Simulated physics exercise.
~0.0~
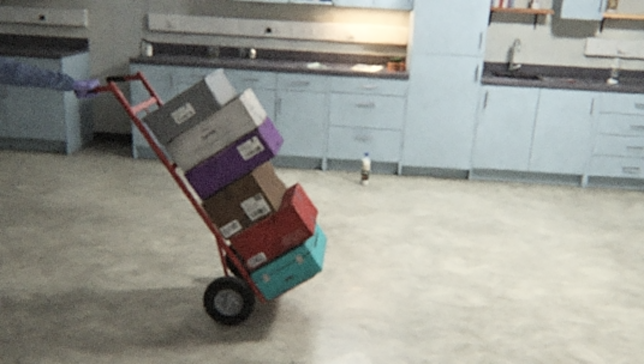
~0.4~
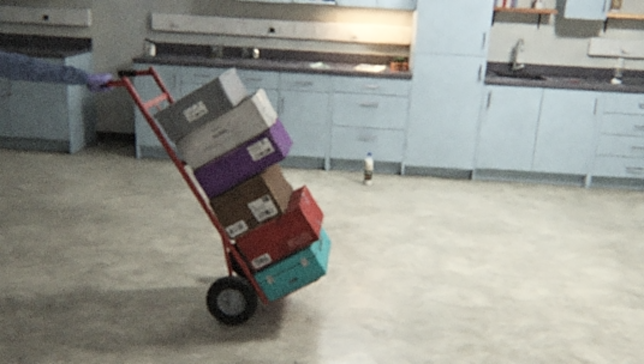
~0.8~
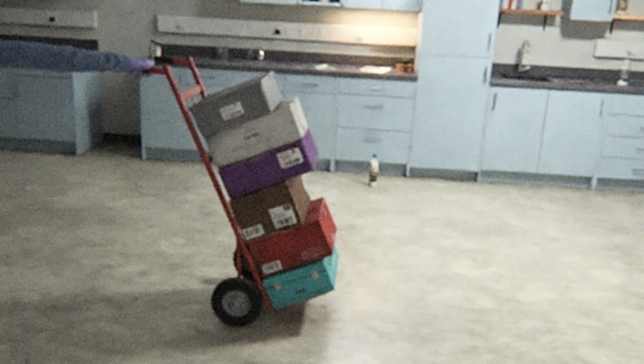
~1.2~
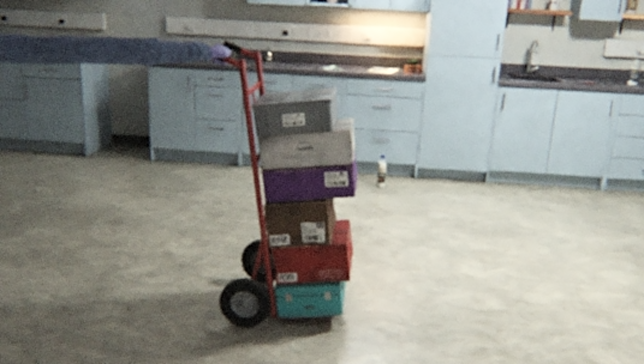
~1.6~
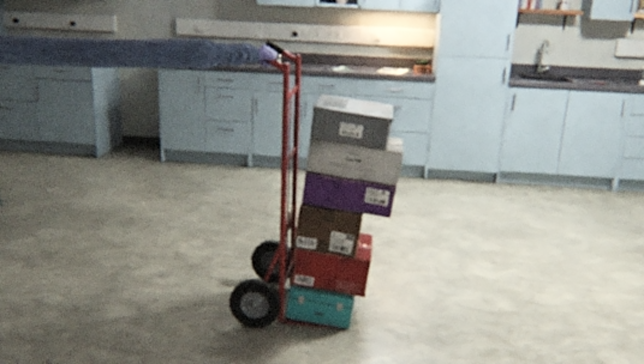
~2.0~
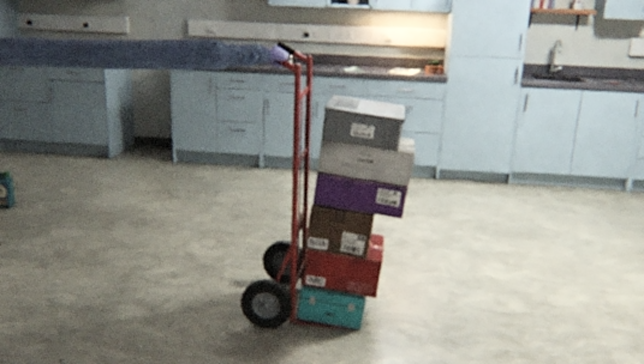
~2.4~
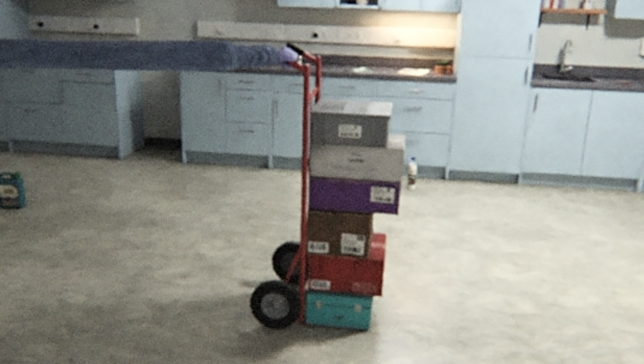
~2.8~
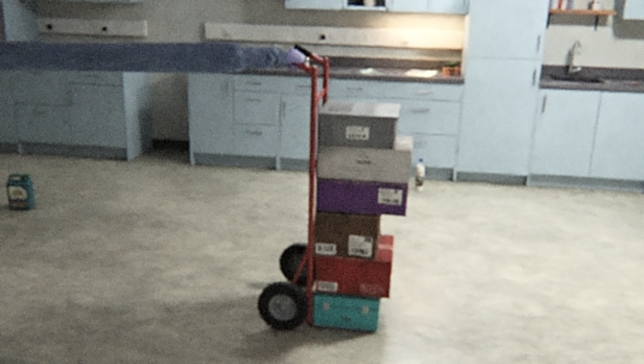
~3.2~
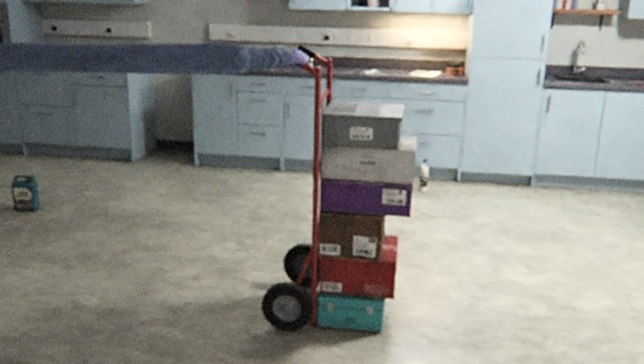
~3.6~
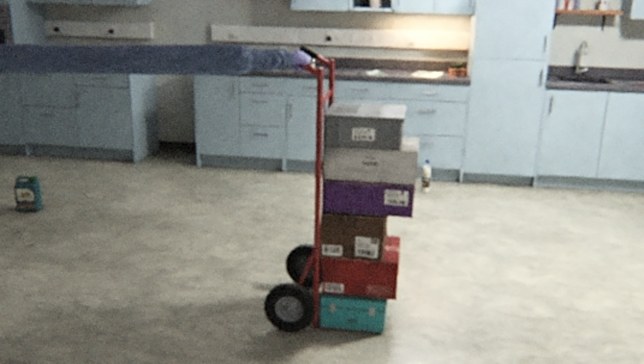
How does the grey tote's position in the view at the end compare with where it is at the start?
At the start the grey tote is tilted on the leaning truck in the upper left part of the view. At the end it sits level atop the upright stack, farther to the right and a little lower.
